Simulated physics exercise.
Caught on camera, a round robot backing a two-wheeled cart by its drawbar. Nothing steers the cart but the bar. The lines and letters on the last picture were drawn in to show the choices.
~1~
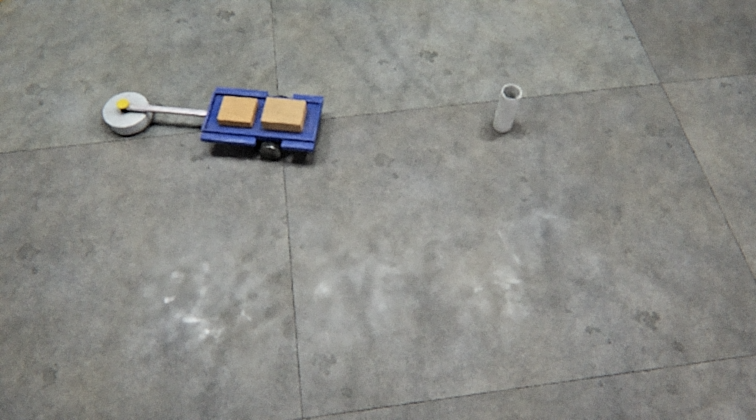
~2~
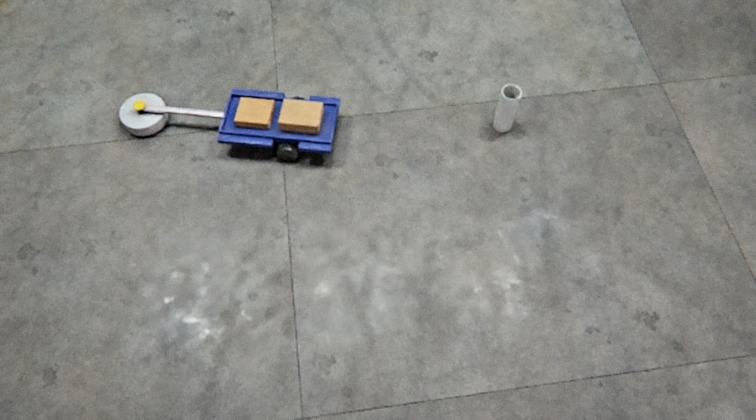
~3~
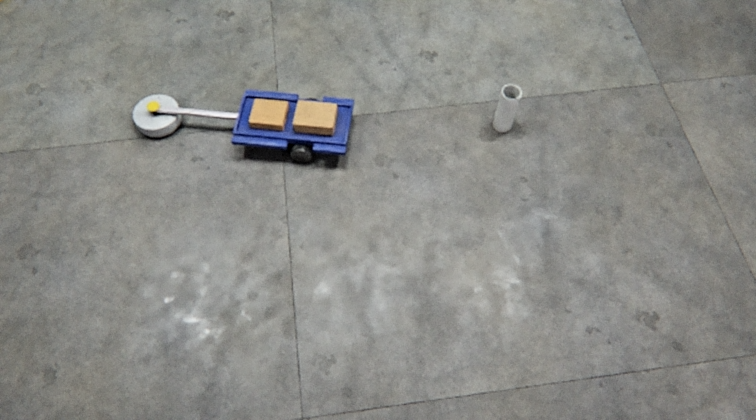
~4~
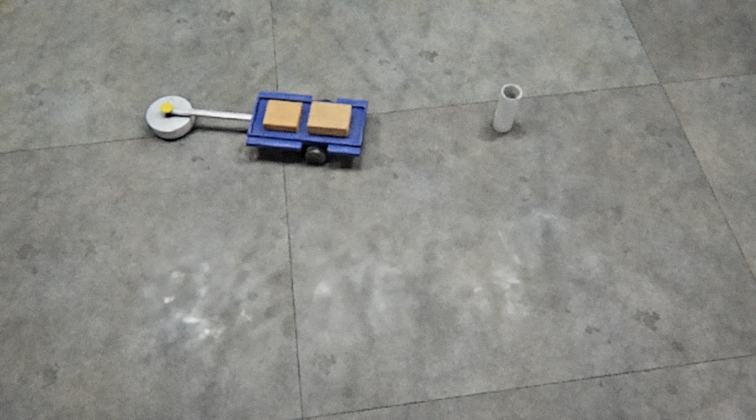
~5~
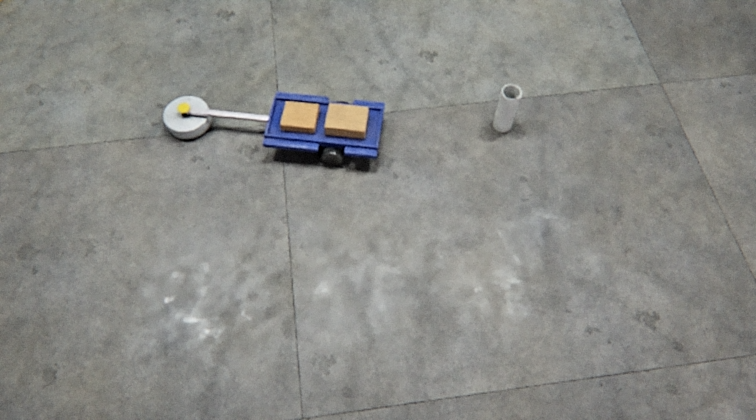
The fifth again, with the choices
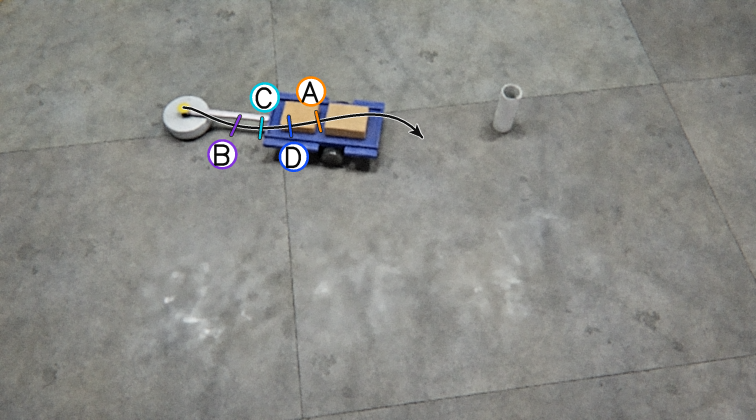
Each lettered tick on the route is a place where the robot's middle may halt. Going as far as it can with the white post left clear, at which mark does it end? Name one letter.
D.
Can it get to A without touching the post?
No.
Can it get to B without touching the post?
Yes.
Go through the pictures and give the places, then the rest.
In the first frame, blue cart (263, 117); white post (502, 125); robot (127, 111).
In the second frame, robot (143, 112); blue cart (280, 119); white post (502, 125).
In the third frame, robot (157, 114); blue cart (294, 120); white post (502, 125).
In the fourth frame, robot (170, 115); blue cart (308, 121); white post (502, 125).
In the fifth frame, robot (187, 115); blue cart (325, 123); white post (502, 125).
On the marked copy, A at (318, 121); B at (236, 126); C at (261, 128); D at (290, 126); the route from (184, 108) via (304, 124) to (422, 137).
With D. Early on, robot (220, 128), cart (362, 127).
Further on, robot (257, 136), cart (401, 128).
At the end, robot (291, 134), cart (435, 127); nothing has been touched.
As for the rest, A is too far, the post has been hit; B is safe but short; C is safe but short.
